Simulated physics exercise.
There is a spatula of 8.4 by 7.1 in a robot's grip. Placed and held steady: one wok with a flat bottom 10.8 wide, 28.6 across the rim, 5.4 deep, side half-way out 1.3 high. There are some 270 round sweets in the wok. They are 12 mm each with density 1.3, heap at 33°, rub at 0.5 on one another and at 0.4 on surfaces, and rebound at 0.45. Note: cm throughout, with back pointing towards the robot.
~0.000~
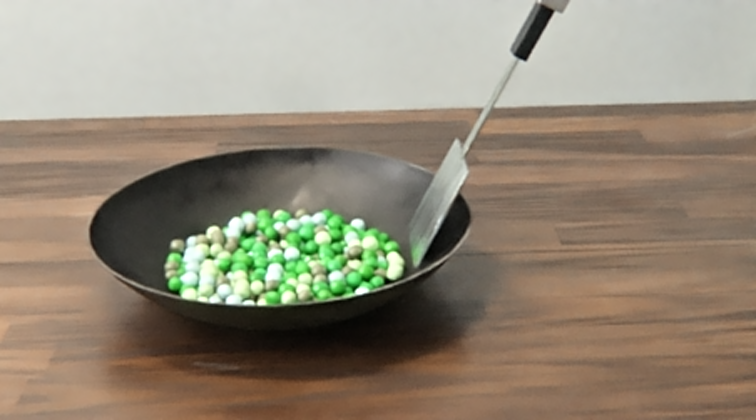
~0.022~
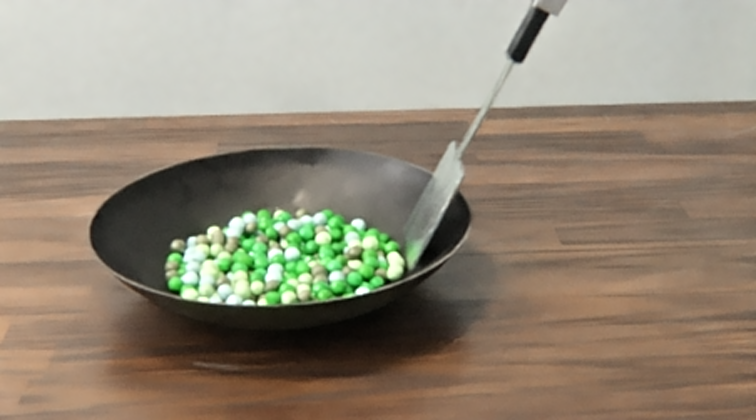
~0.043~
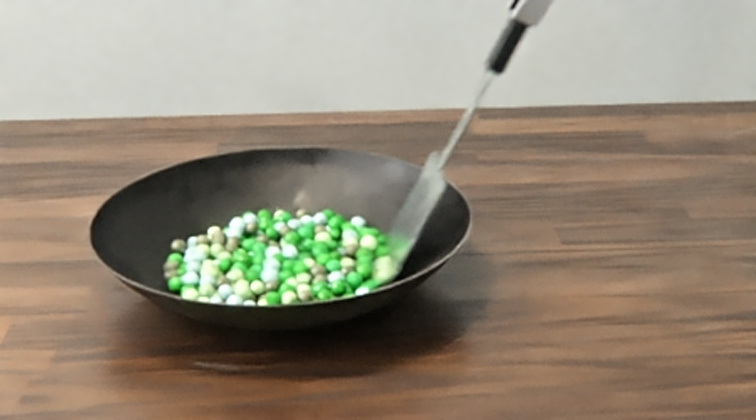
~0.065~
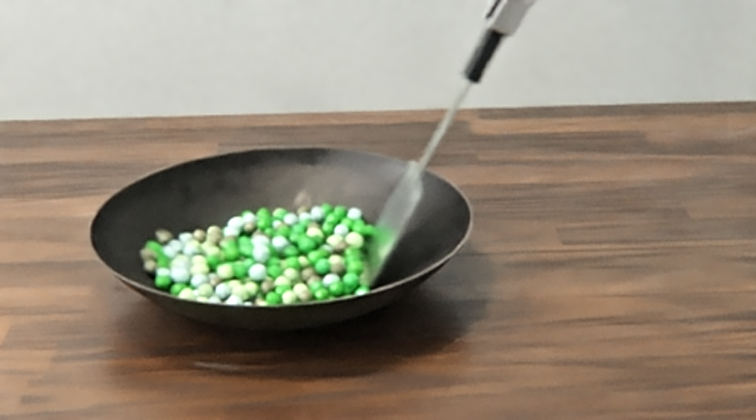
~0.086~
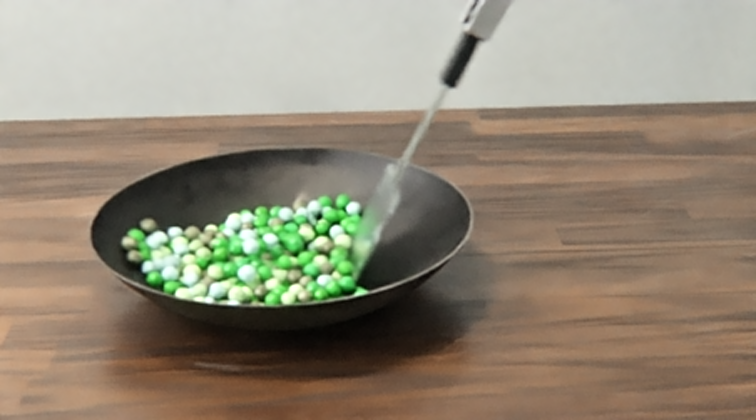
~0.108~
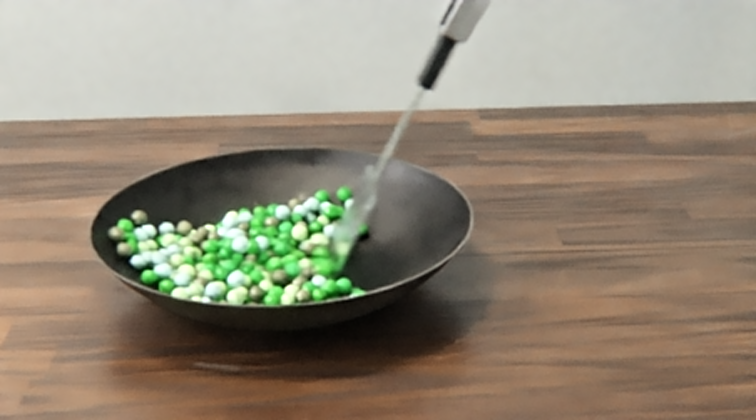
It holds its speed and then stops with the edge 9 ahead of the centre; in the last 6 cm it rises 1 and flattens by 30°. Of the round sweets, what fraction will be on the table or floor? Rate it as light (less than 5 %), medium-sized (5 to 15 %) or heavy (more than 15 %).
Rated medium-sized.
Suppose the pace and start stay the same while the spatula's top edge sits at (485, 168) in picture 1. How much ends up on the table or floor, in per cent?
Near 15 in a hundred.
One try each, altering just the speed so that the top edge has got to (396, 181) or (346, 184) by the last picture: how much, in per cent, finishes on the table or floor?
Roughly 0 and 10 percent.
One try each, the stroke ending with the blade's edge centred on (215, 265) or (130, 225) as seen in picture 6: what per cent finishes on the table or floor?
Estimates, in order: 0 % and 30 %.
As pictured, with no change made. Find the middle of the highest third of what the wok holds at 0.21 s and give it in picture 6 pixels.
Centre: Roughly (160, 242) in the last picture.
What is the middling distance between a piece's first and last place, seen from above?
It works out to roughly 4 cm.
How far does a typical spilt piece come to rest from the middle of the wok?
It's around 22 cm.
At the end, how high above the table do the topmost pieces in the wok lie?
5.5 cm.
After 0.16 s, sloping 63°, highest piece 6 above the table; 269 in the wok.
After 0.21 s, sloping 51°, highest piece 6 above the table; 268 in the wok, 1 on the blade or in flight.
After 0.44 s, sloping 33°, highest piece 6 above the table; 241 in the wok, 28 on the table or floor.
After 1.49 s, sloping 33°, highest piece 5 above the table; 241 in the wok, 28 on the table or floor.
At rest, 241 in the wok, 28 on the table or floor. That is 10 % on the table or floor.
